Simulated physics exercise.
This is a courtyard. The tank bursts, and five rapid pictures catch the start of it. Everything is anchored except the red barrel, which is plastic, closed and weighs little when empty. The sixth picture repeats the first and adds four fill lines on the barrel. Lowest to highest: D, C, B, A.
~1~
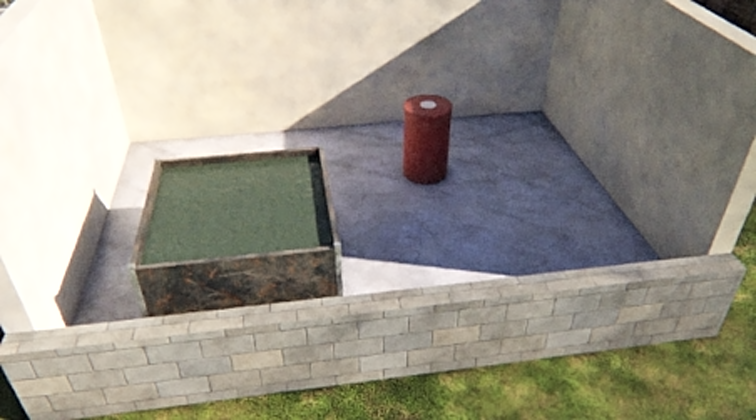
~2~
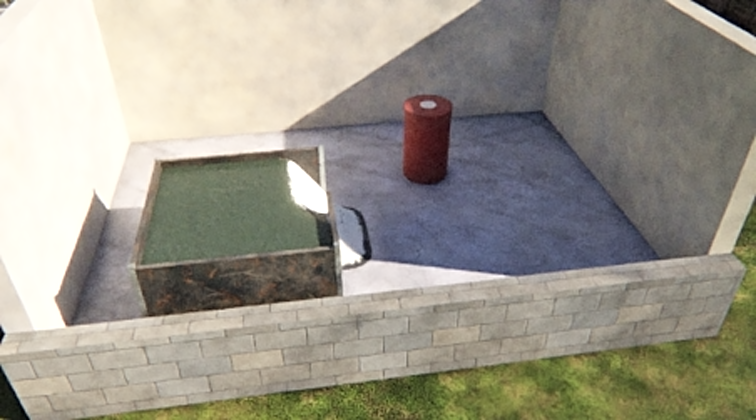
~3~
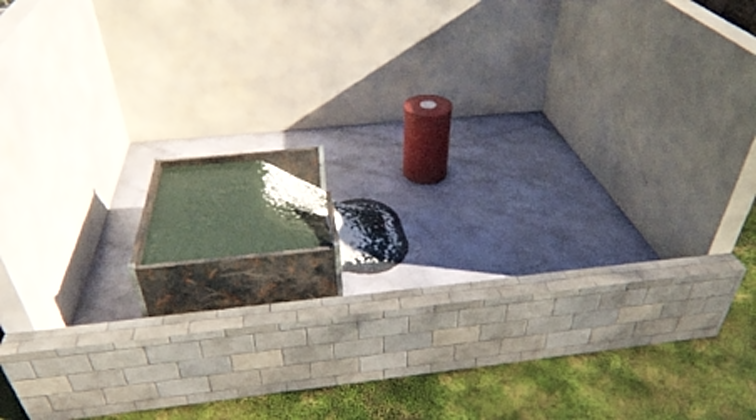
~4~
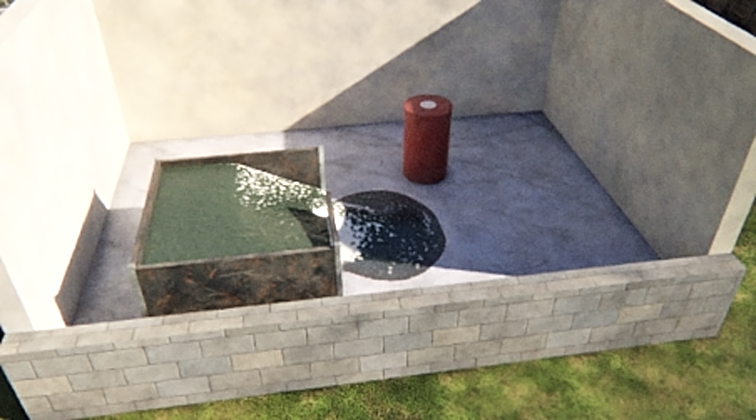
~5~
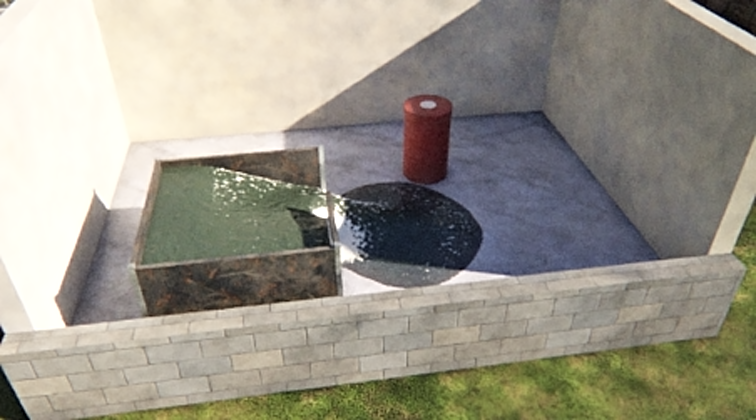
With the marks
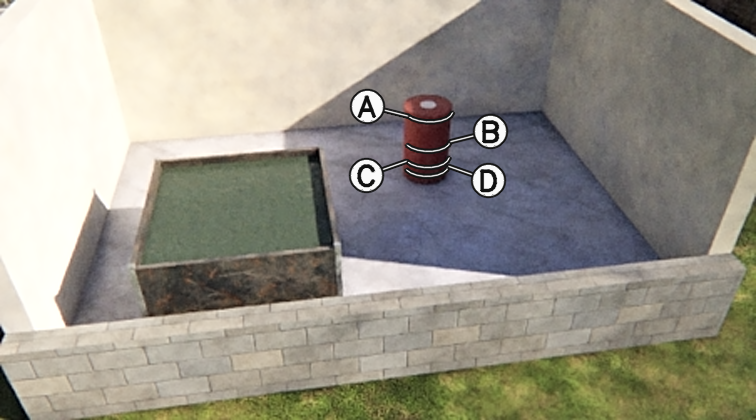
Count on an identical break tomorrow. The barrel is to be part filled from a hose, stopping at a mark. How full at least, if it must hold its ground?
Line B just does it.
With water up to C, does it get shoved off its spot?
Yes, that goes wrong.
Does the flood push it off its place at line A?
No, that is safe.
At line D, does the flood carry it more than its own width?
Yes, clearly.
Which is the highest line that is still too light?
C.
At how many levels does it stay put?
Two of them.
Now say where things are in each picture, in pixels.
In the first picture, lid of the red barrel at (428, 105); tank full, its middle at (240, 206).
In the second picture, 2 % of the ground wet, in view closest to the barrel at (354, 215).
In the third picture, 4 % of the ground wet, in view closest to the barrel at (386, 210).
In the fourth picture, 7 % of the ground wet, in view closest to the barrel at (404, 199).
In the fifth picture, lid of the red barrel at (428, 105); 11 % of the ground wet, in view closest to the barrel at (416, 188).
On the marked copy, A at (433, 121); B at (432, 151); C at (431, 167); D at (430, 176); from the bottom up D, C, B, A.
Choosing A, it does not move.
Choosing B, it does not move.
Choosing C, it is pushed about its own width away.
Choosing D, it is pushed about 3 times its own width away.
